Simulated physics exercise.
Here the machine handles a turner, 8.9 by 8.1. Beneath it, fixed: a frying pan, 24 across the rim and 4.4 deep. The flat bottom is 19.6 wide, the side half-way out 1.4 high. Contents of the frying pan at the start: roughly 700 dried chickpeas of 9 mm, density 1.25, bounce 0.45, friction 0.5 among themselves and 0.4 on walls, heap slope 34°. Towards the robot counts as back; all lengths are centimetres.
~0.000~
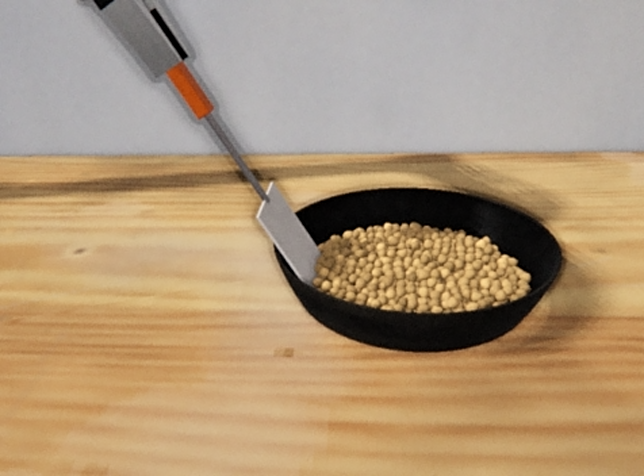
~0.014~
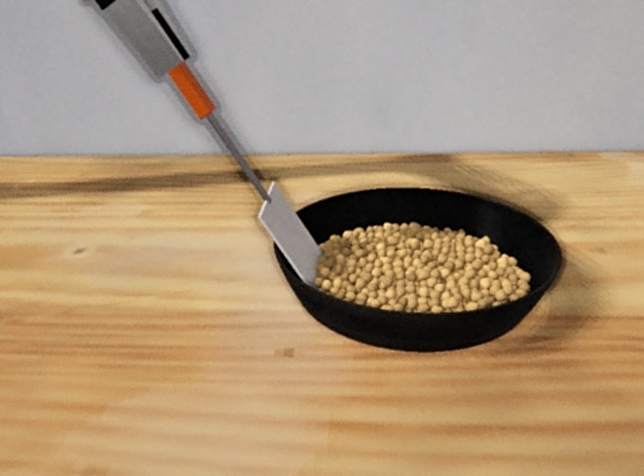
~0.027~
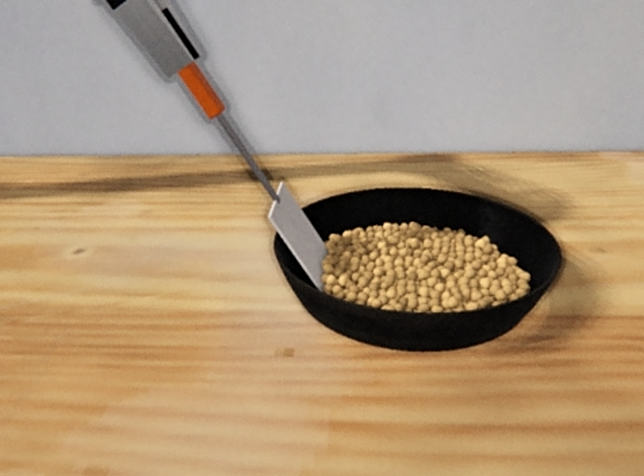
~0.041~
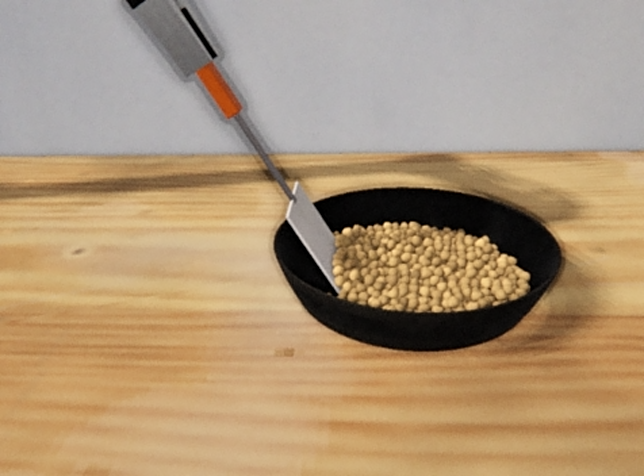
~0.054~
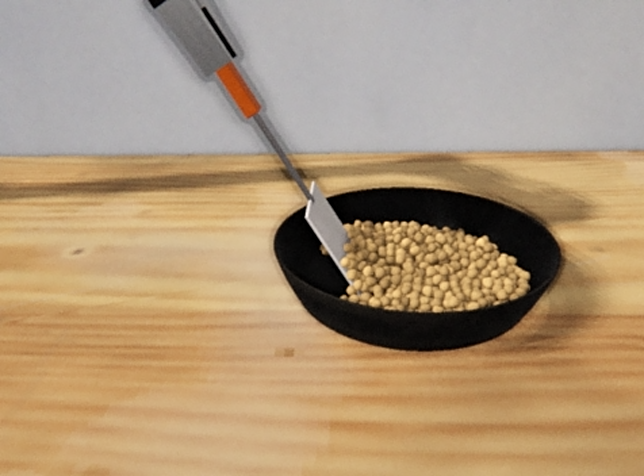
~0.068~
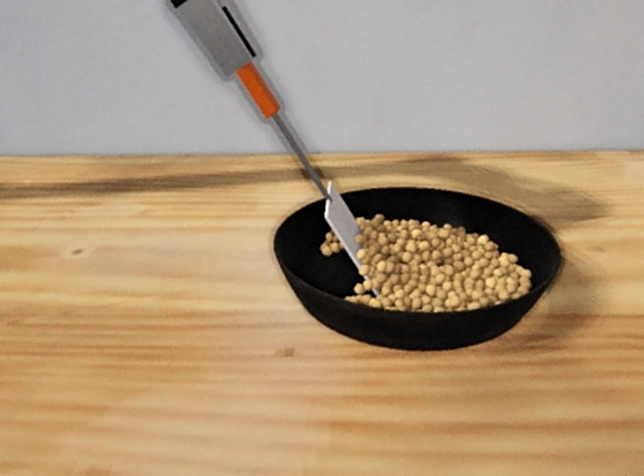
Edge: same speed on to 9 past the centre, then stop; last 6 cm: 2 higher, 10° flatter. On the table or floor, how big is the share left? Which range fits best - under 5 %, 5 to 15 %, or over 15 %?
The range that fits: Over 15 %.
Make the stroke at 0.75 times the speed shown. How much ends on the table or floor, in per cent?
Near 15 in a hundred.
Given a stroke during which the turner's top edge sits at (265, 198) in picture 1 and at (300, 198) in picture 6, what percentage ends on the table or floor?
About 10 per cent.
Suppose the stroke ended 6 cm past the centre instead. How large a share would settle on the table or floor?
Result: Approx. 5 %.
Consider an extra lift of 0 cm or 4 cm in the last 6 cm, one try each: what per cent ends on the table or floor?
Try one gives about 20 in a hundred, try two about 20 in a hundred.
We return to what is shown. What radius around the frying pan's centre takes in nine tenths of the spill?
About 50 cm from the centre.
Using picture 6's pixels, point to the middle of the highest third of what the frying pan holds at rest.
Approximately at pixel (487, 259).
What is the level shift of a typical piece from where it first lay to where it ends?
Near 4 cm, measured level.
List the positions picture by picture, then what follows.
In the first picture, turner top edge at (265, 198), sloping 60°; upper third of the load around (412, 266), from x 315 to 525, top at y 225; 696 in the frying pan.
In the second picture, turner top edge at (267, 198), sloping 60°; upper third of the load around (412, 266), from x 315 to 525, top at y 225.
In the third picture, turner top edge at (276, 198), sloping 60°; upper third of the load around (403, 265), from x 315 to 525, top at y 225.
In the fourth picture, turner top edge at (292, 198), sloping 60°; upper third of the load around (398, 262), from x 315 to 525, top at y 225.
In the fifth picture, turner top edge at (310, 198), sloping 60°; upper third of the load around (397, 257), from x 315 to 525, top at y 225.
In the sixth picture, turner top edge at (328, 198), sloping 60°; upper third of the load around (402, 253), from x 315 to 525, top at y 220; 696 in the frying pan.
After 0.10 s, sloping 60°, highest piece 7 above the table; 696 in the frying pan.
After 0.13 s, sloping 57°, highest piece 7 above the table; 696 in the frying pan.
After 0.35 s, sloping 50°, highest piece 11 above the table; 533 in the frying pan, 104 on the table or floor, 59 on the blade or in flight.
After 1.40 s, sloping 50°, highest piece 5 above the table; 533 in the frying pan, 163 on the table or floor.
At rest, 533 in the frying pan, 163 on the table or floor. That is 23 % on the table or floor.
